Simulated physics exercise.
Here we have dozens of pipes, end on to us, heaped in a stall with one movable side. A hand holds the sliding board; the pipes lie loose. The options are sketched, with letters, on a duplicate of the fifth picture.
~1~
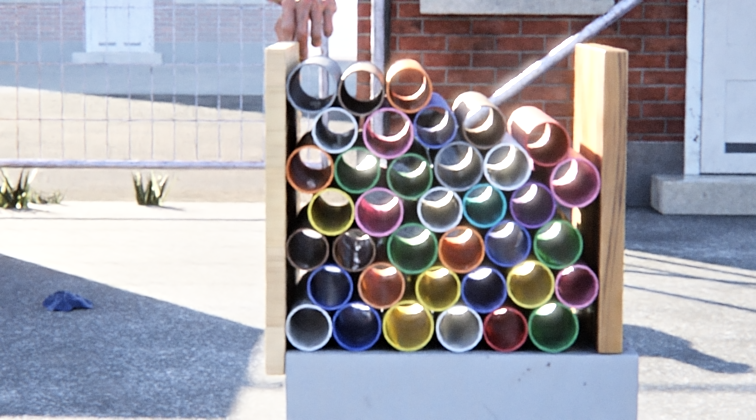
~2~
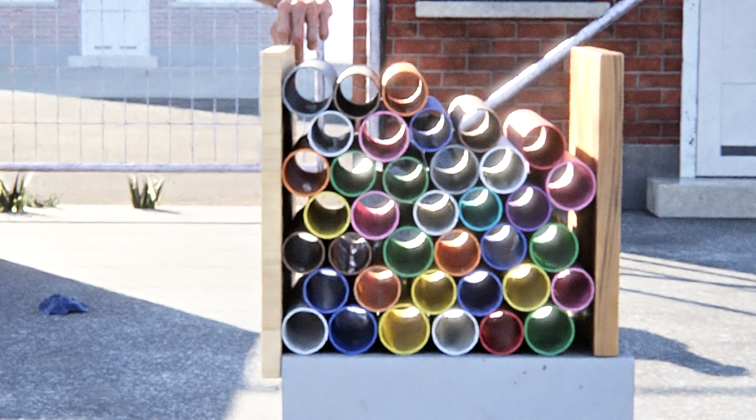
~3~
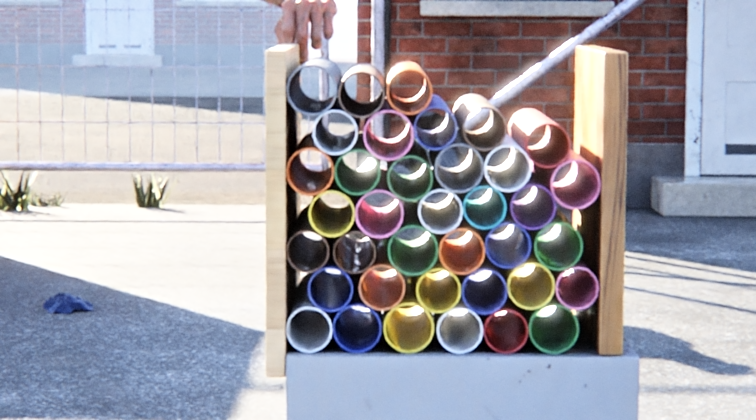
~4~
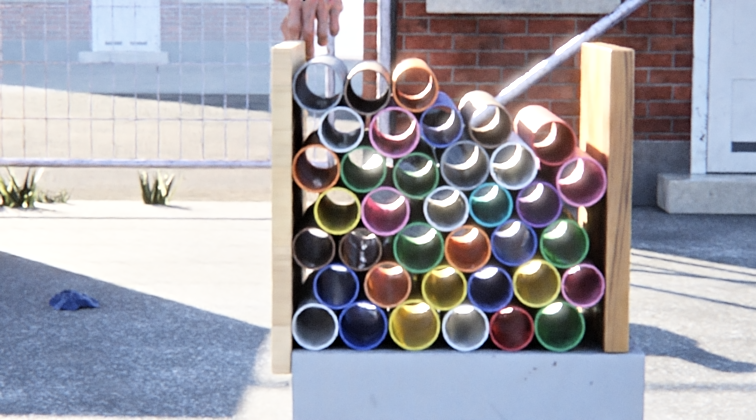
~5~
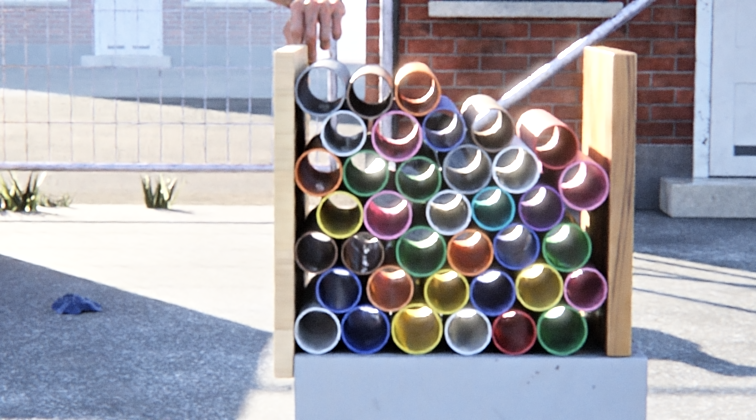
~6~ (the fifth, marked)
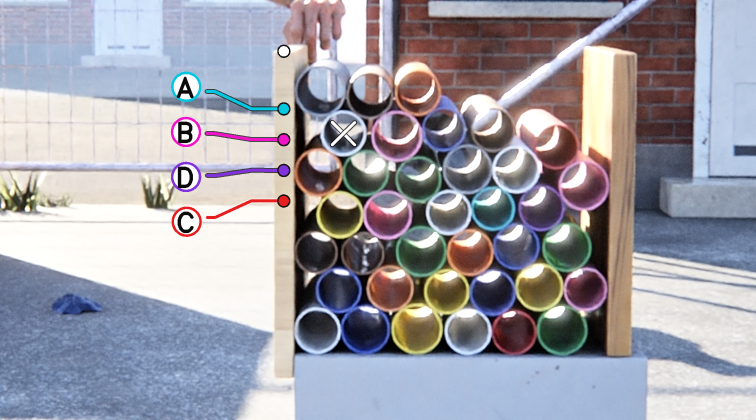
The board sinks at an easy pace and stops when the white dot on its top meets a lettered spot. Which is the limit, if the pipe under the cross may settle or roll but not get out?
The lowest mark that will do is C.
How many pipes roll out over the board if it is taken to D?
It comes to one.
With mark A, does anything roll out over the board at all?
No, at A.
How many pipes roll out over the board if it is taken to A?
The count is none.
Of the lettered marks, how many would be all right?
Four of them.
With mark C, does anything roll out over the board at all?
Yes.
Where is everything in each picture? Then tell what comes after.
The first frame shows a white pipe (309, 327); a green pipe (553, 327); a brown pipe (307, 249).
The second frame shows a brown pipe (303, 252); a yellow pipe (327, 215).
The third frame shows a white pipe (441, 211); a green pipe (410, 178).
The fourth frame shows a pink pipe (394, 132); a red pipe (554, 143).
The fifth frame shows side board (293, 198); a white pipe (317, 330); a green pipe (562, 330).
On the copy, A at (284, 109); B at (284, 139); C at (284, 201); D at (284, 171); the cross at (343, 133); the white dot at (284, 52).
On C. First, top of the board (294, 118).
Then, top of the board (294, 197).
Finally, top of the board (294, 201), one out over the board, the crossed one still inside.
By contrast, A keeps the crossed one inside; B keeps the crossed one inside; D keeps the crossed one inside.
